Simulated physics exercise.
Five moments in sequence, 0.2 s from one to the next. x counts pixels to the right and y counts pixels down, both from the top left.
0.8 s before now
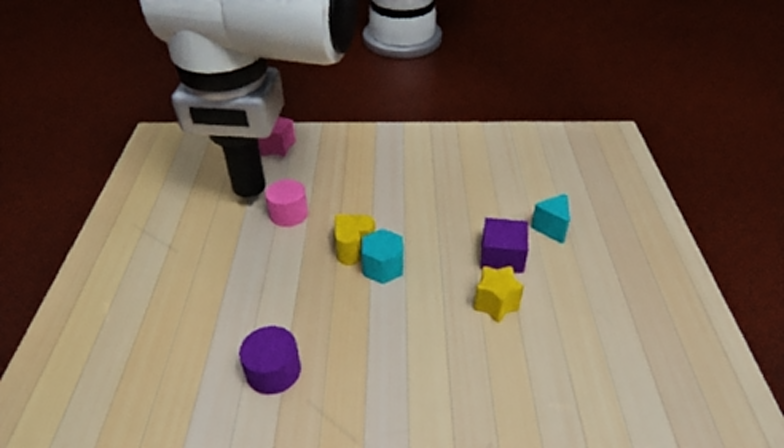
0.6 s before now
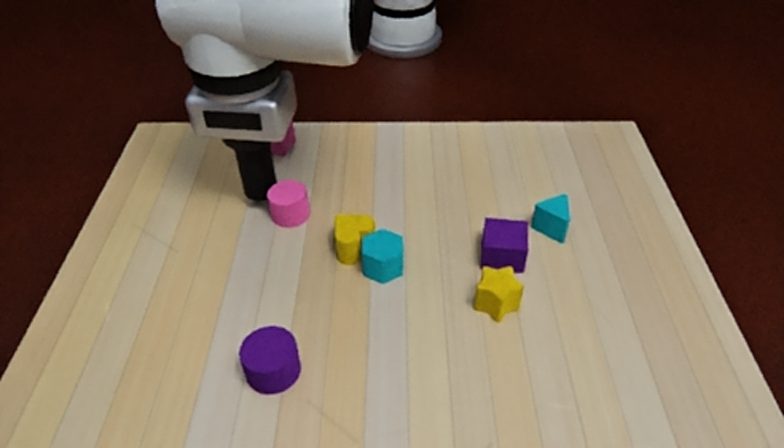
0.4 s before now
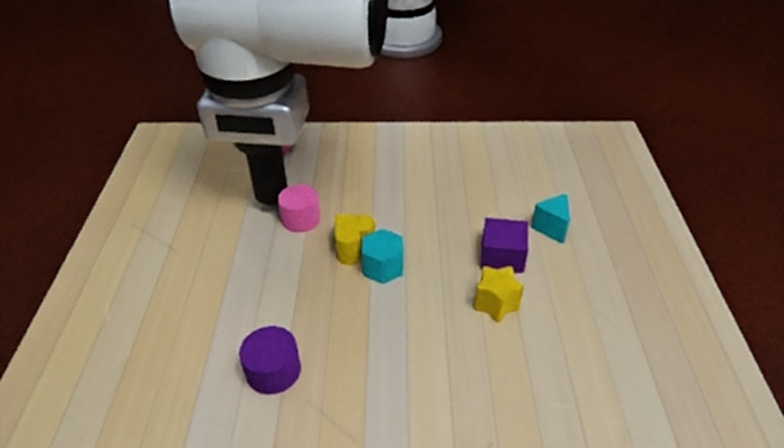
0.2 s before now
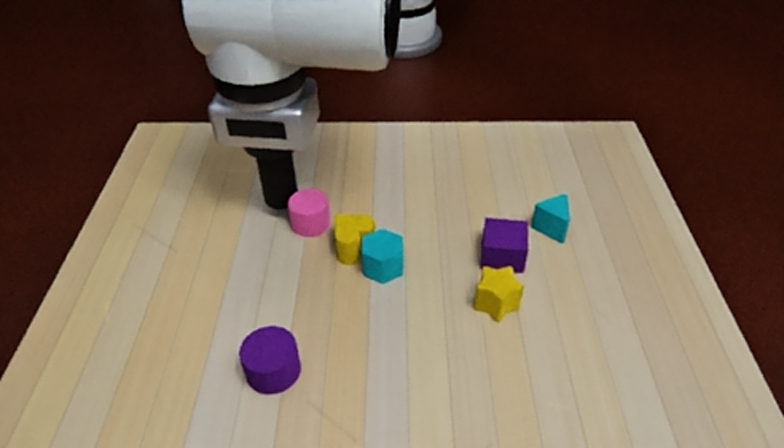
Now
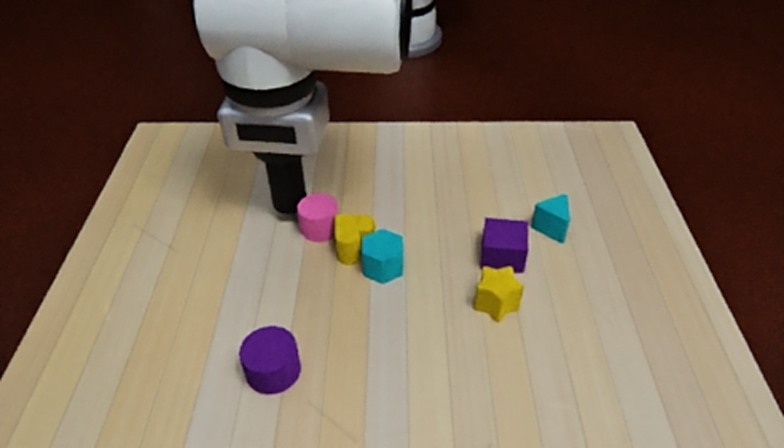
On a pale wooden board scattered with coloured blocks, a robot arm's dark bar stands beside a pink cylinder near the upper left. The bar moves right and slightly toward the viewer, pushing the cylinder a short way until it sits close beside the yellow block, while the other blocks stay still.
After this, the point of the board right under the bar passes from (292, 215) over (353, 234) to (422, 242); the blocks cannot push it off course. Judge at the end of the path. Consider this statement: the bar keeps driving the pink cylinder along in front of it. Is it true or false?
True.
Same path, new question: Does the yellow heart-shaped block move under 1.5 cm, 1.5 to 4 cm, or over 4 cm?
The distance will be above 4 cm.
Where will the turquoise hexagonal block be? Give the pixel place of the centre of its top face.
The point I'd pick in the picture is (402, 262).
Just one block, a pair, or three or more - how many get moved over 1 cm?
Blocks that move over 1 cm: Three or more.
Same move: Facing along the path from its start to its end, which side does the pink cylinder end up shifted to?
Leftward.
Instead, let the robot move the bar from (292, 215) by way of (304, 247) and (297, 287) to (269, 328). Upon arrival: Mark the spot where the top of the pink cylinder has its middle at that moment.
Top centre: (339, 216).
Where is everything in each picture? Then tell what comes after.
In the first frame, bar tip (249, 187); block tops, pink cylinder (285, 191); yellow heart-shaped block (352, 226); turquoise hexagonal block (383, 244); purple four-sided block (506, 233).
In the second frame, bar (261, 190); pink cylinder (287, 192).
In the third frame, bar (272, 194); pink cylinder (298, 196).
In the fourth frame, bar (282, 199); pink cylinder (308, 201).
In the fifth frame, bar (290, 203); pink cylinder (317, 206); yellow heart-shaped block (352, 226); turquoise hexagonal block (383, 244); purple four-sided block (506, 233).
On the path given first. One third of the way, bar (330, 217); pink cylinder (365, 212); yellow heart-shaped block (391, 232), turned 50° clockwise; turquoise hexagonal block (399, 259), turned 30° clockwise.
Two thirds of the way, bar (375, 226); pink cylinder (414, 216); yellow heart-shaped block (429, 242), turned 85° clockwise; turquoise hexagonal block (402, 262), turned 45° clockwise.
At the end, bar (423, 230); pink cylinder (462, 215); yellow heart-shaped block (433, 244), turned 95° clockwise; turquoise hexagonal block (402, 262), turned 45° clockwise; purple four-sided block in place.
